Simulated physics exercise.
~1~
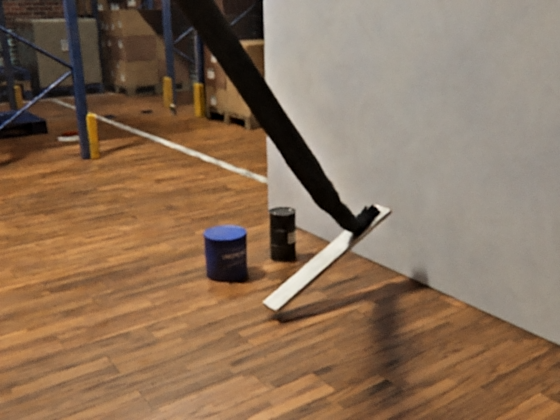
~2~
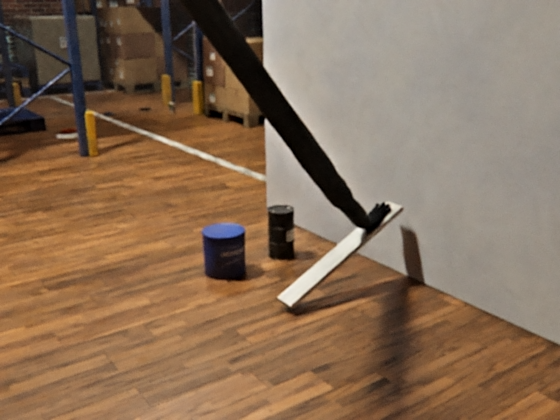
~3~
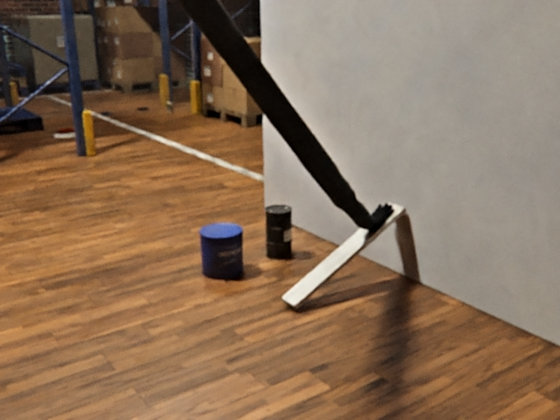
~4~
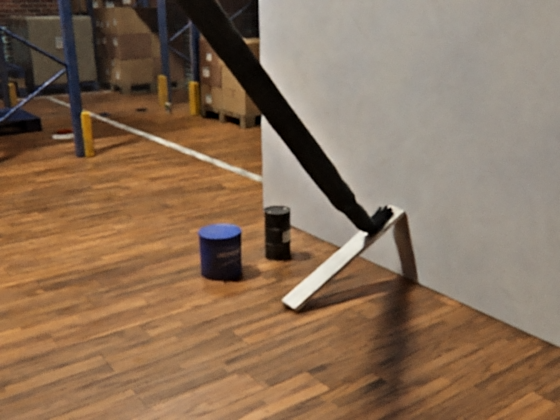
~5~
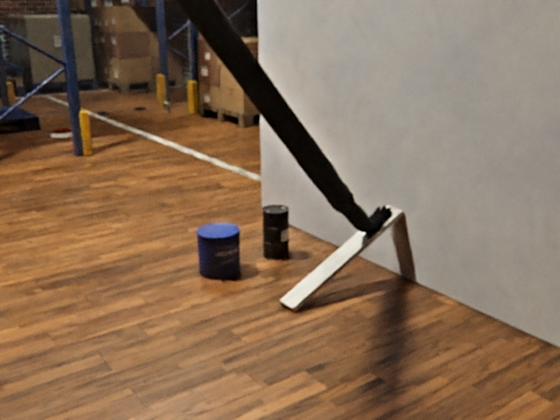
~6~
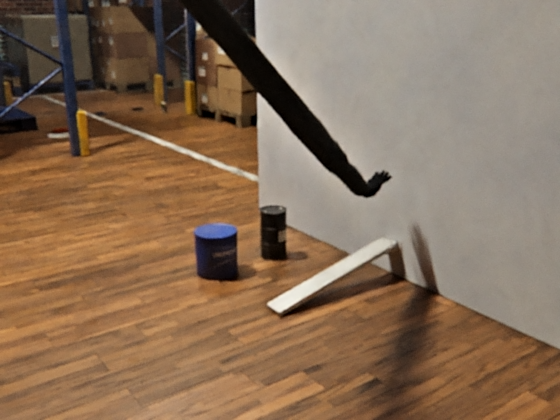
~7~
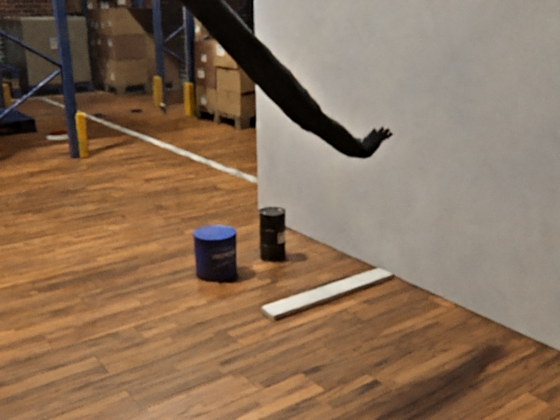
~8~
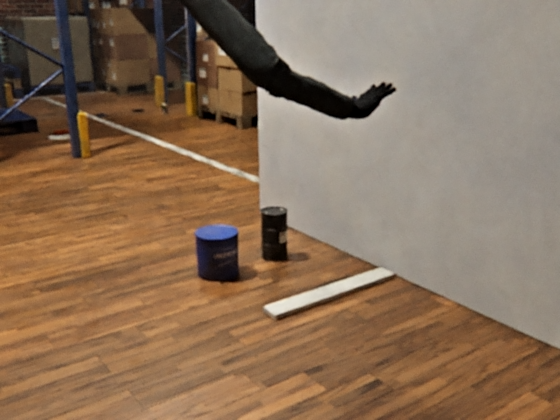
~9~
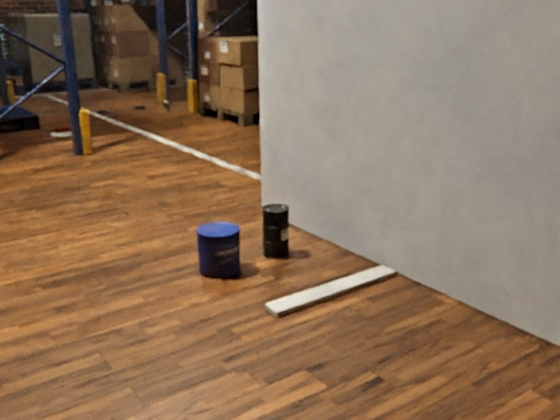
On a wood-plank warehouse floor, seen from slightly above by a gently swaying camera, a pale grey wall fills the right side, with blue racking and stacked boxes behind at the left. A blue pail and a black canister stand near the wall's edge. A dark-sleeved arm reaches in from the top, moves a white plank to the right and holds it leaning at a slant against the wall. The hand then lets go and draws back. The plank slides down until it lies flat on the floor, the arm leaves, and the pail and canister remain standing, undisturbed.
